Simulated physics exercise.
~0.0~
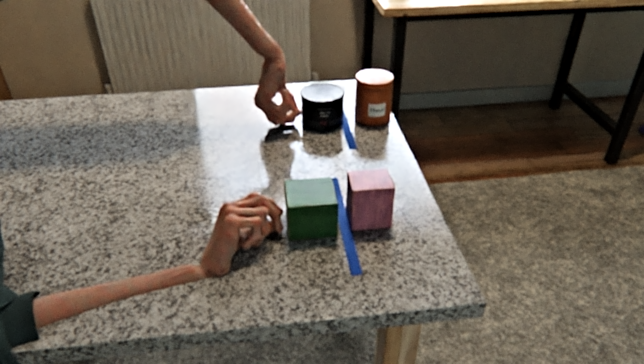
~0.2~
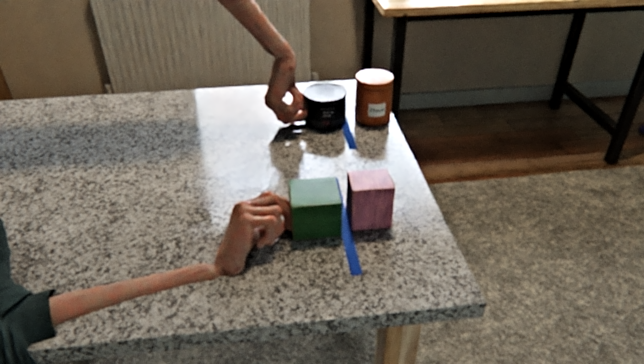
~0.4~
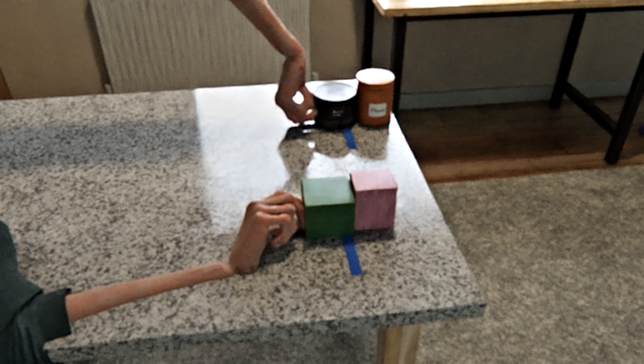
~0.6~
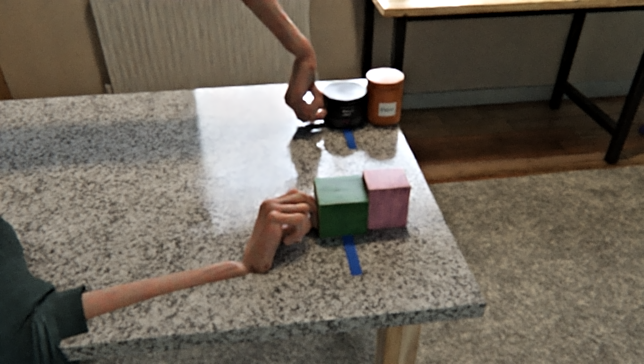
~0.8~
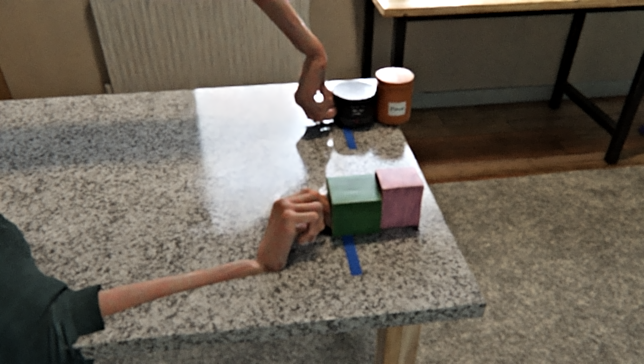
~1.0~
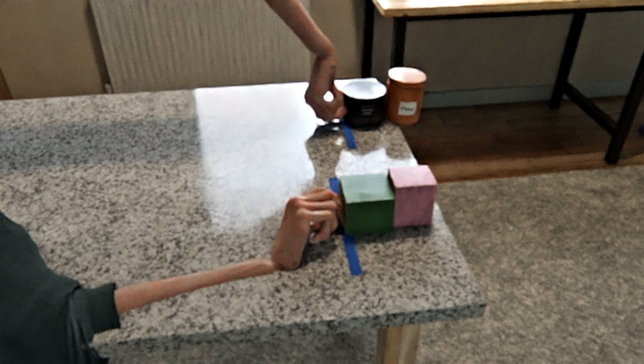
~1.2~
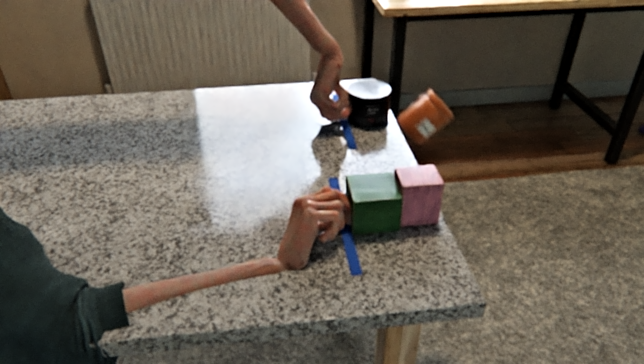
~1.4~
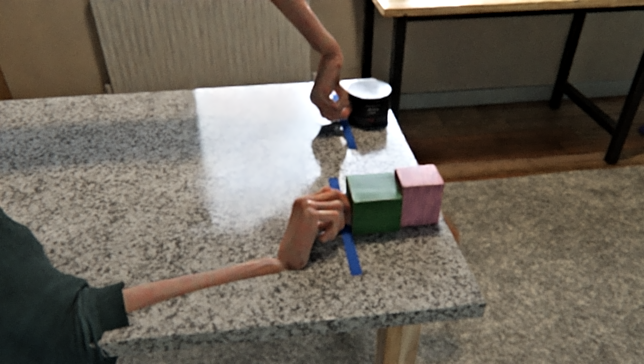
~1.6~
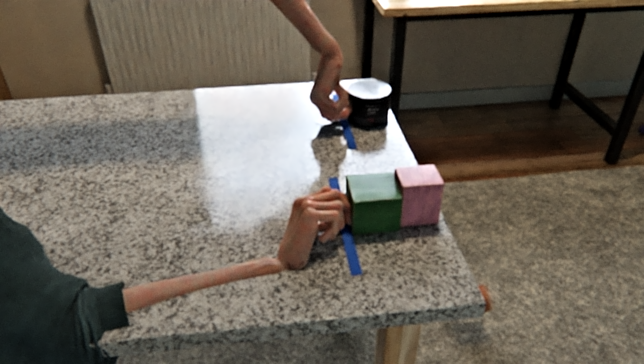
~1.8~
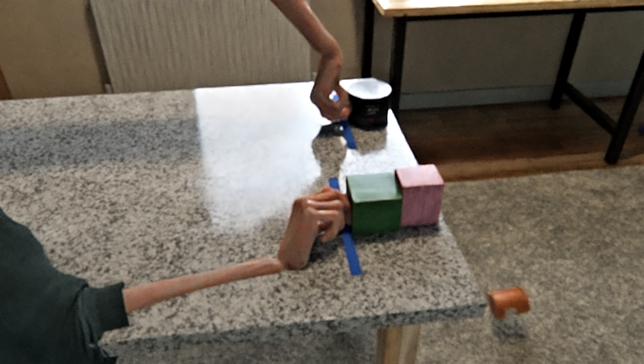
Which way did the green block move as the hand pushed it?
The green block moved to the right, toward the end of the table.
Two hands pushed a green block and a black tub to the right along a speckled table, shoving a pink block and an orange jar ahead; the jar tipped off the end onto the floor, while the pink block stayed on.
